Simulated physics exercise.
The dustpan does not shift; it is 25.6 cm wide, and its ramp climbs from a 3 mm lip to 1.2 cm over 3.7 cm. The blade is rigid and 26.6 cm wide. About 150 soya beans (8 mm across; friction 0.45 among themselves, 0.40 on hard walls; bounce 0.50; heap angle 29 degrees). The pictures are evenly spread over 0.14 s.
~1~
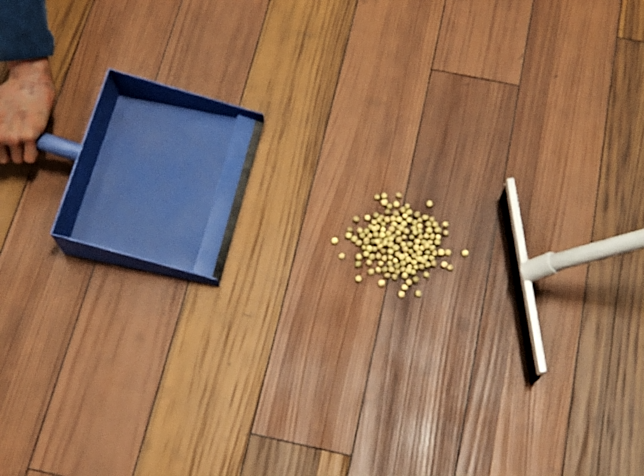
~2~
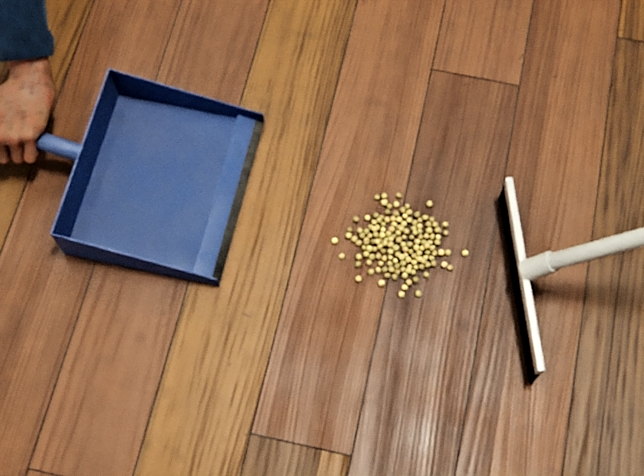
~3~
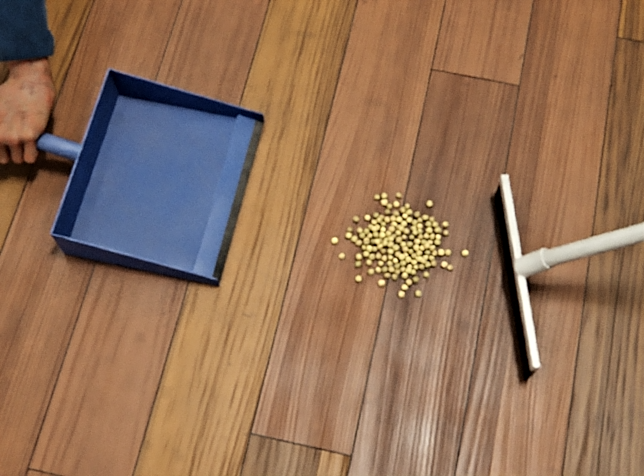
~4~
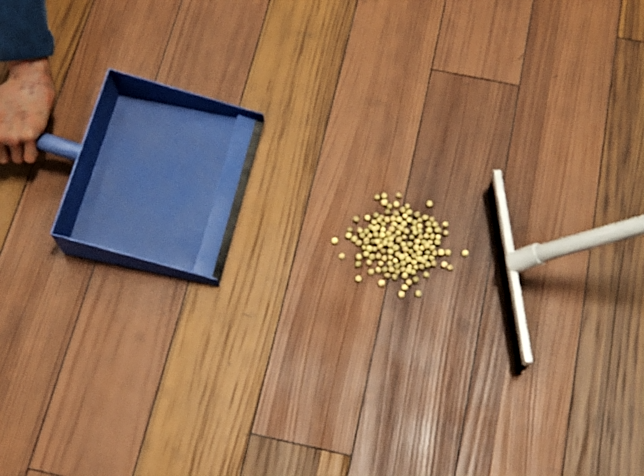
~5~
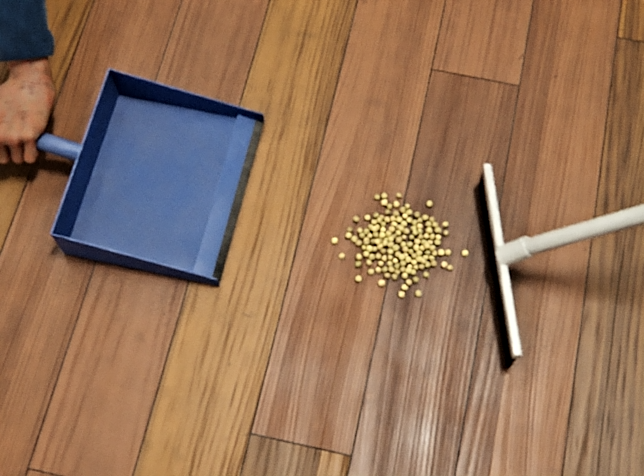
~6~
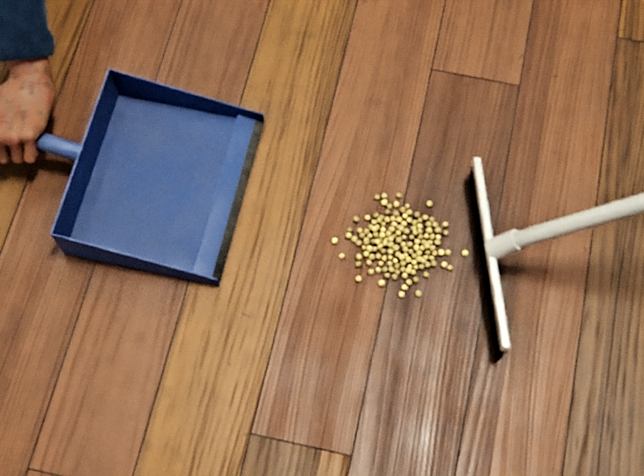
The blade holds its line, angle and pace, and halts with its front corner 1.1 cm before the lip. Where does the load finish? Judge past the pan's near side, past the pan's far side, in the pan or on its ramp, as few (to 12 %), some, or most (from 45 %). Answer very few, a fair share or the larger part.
Near side: Very few, far side: Very few, pan: Very few.
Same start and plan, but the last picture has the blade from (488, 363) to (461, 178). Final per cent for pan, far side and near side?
Pan 10, far 5, near 20.
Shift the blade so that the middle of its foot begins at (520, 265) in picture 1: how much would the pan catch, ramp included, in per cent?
Some 0 per cent.
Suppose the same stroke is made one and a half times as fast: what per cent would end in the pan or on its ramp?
It would be near 0 per cent.
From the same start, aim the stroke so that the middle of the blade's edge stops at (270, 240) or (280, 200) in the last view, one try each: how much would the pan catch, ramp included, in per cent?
Some 10 and 0 per cent.
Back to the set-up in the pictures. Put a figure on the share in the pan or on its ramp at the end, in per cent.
Some 0 per cent.
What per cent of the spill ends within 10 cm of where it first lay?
About 10 per cent.
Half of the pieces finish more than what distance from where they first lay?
Roughly 18 cm.
Then, 0.27 s after the last picture, middle of the blade 20 cm from the lip; 0 % over the lip, far side 0 %, near side 0 %.
Then, 0.45 s after the last picture, middle of the blade 10 cm from the lip; 0 % over the lip, far side 0 %, near side 5 %.
Then, 0.74 s after the last picture, middle of the blade 5 cm from the lip; 0 % over the lip, far side 5 %, near side 5 %.
In the end, near side 10 %, far side 5 %, pan 0 %, in front of the lip or behind the blade 90 %.
